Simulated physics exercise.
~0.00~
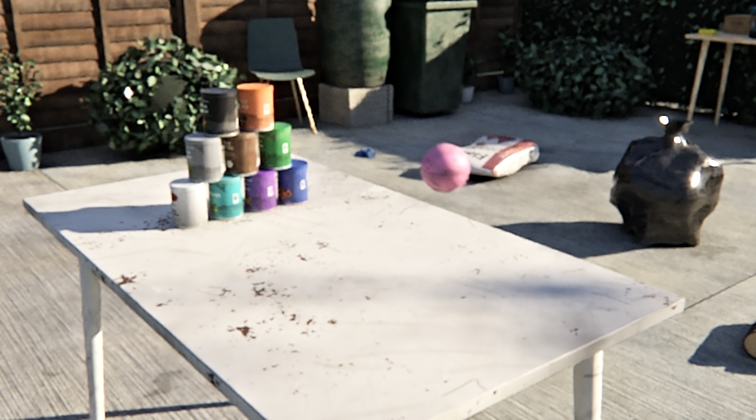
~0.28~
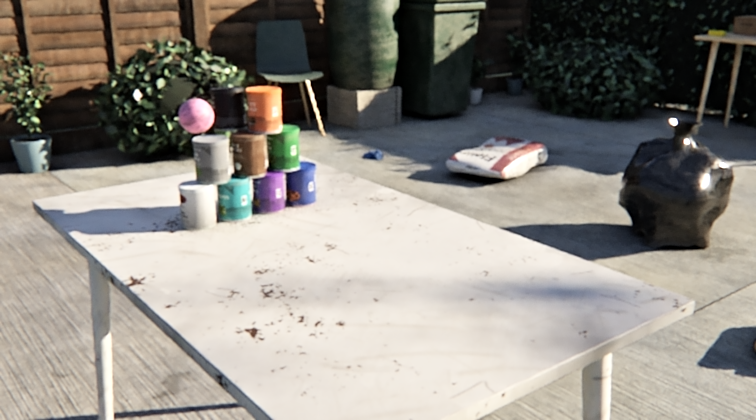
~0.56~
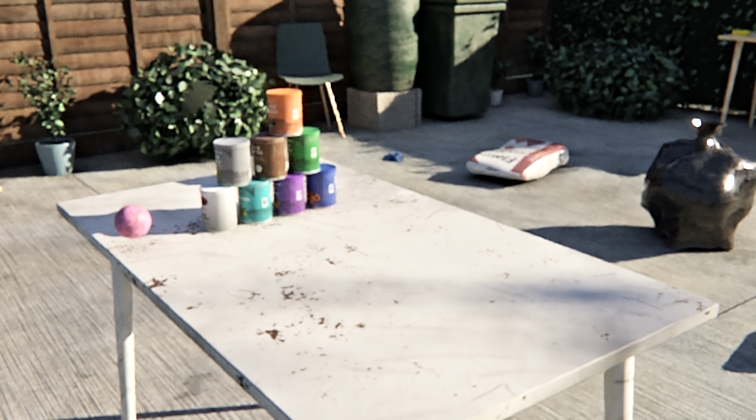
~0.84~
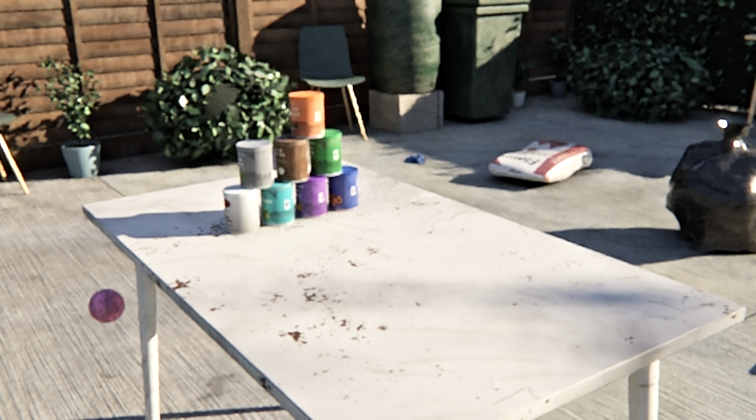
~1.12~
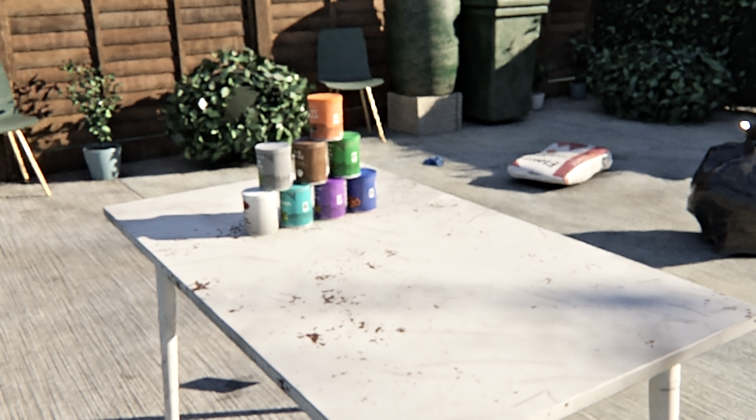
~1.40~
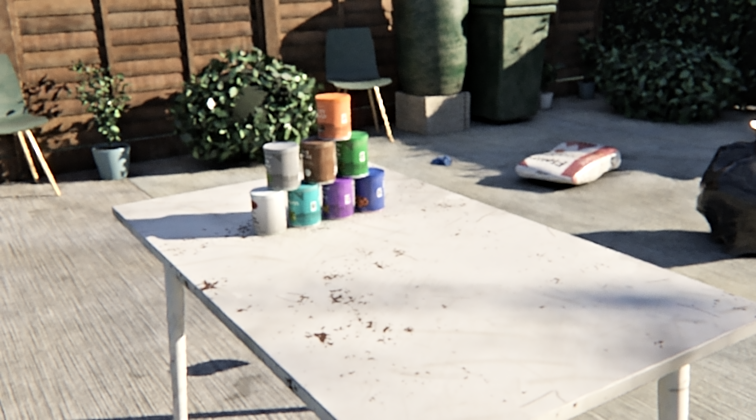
On a sunlit paved yard with a wooden fence, shrubs and a chair behind, a white table is seen from slightly above as the view drifts left. Nine coloured tins stand stacked near its far left end, with black and orange ones on top, while a pink ball flies in from the right. The ball reaches the top of the stack, and the black tin is knocked from its place and drops out of sight behind the others. The ball drops past the table's left edge and disappears. The orange tin stays upright above the seven lower tins, which remain standing.
